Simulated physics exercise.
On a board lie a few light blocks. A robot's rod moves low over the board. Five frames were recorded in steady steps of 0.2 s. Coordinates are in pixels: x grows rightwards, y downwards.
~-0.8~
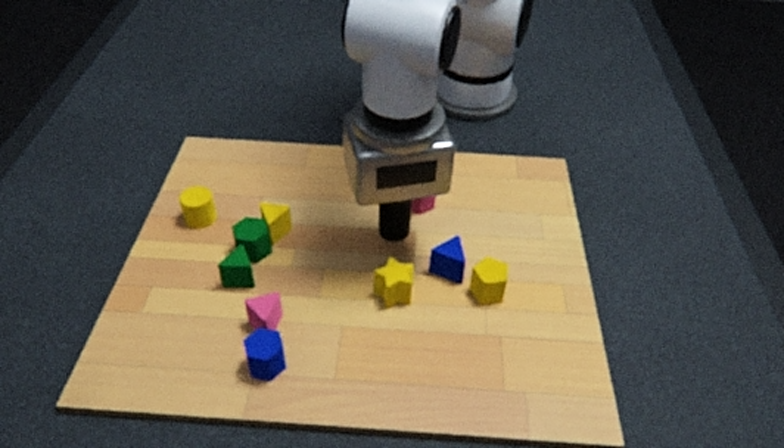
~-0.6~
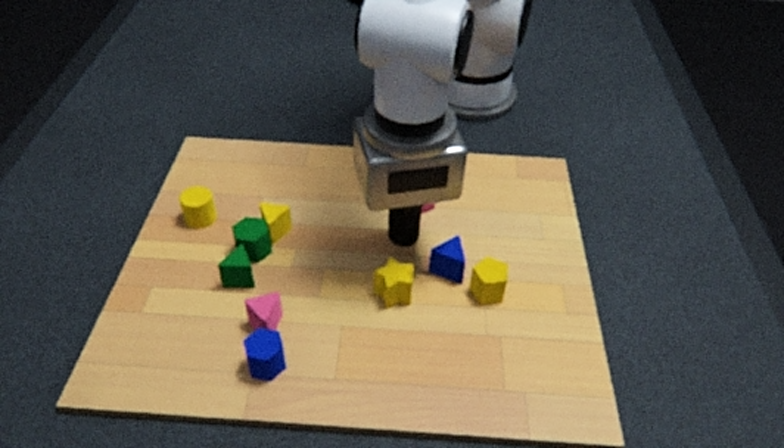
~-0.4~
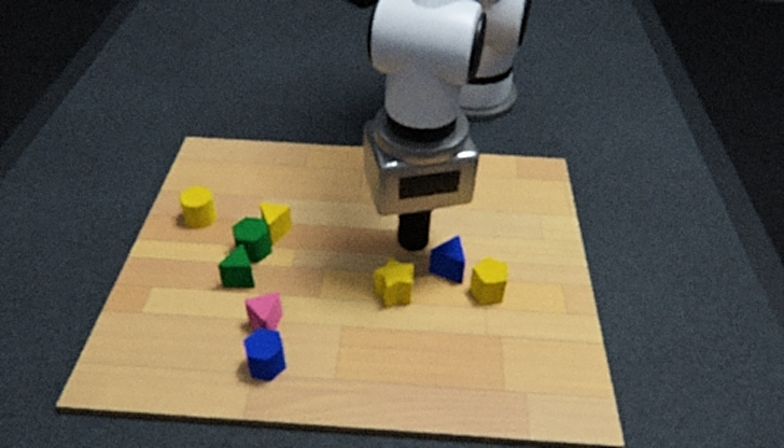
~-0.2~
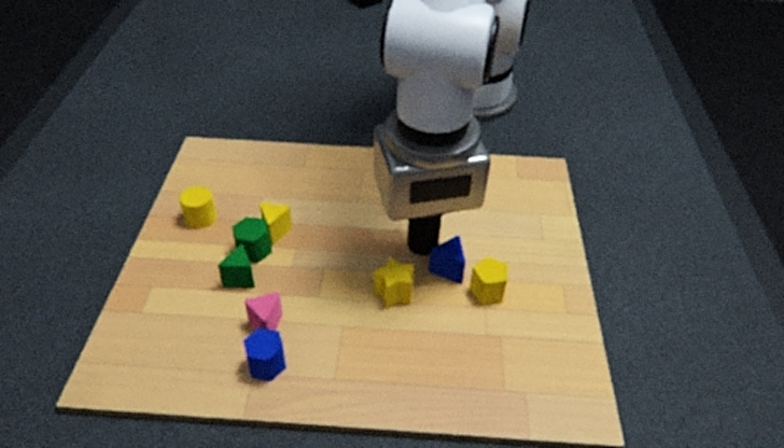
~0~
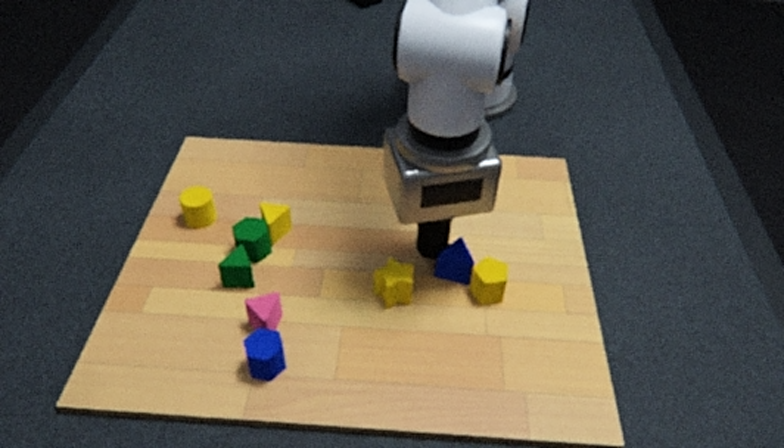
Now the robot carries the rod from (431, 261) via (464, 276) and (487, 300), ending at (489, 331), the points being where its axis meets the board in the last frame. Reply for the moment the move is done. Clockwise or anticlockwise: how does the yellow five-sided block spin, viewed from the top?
Its rotation is clockwise.
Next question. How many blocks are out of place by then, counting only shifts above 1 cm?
Moved: Exactly two.
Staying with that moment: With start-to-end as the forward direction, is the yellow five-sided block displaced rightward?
No, that is not what happens.
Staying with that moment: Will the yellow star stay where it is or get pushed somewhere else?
Stays where it is.
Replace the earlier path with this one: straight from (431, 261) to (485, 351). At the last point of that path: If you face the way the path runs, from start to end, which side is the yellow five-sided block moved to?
It slides leftward.
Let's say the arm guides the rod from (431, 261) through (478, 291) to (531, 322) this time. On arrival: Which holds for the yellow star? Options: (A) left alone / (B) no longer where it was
A
On the path given first. One third of the way, rod at (466, 265); blue triangular piece at (494, 266); yellow five-sided block at (528, 285).
Two thirds of the way, rod at (490, 289); blue triangular piece at (524, 281), turned 60° anticlockwise; yellow five-sided block at (553, 295), turned 55° clockwise.
At the end, rod at (492, 320); yellow star not moved; blue triangular piece at (524, 281), turned 60° anticlockwise; yellow five-sided block at (553, 295), turned 55° clockwise.
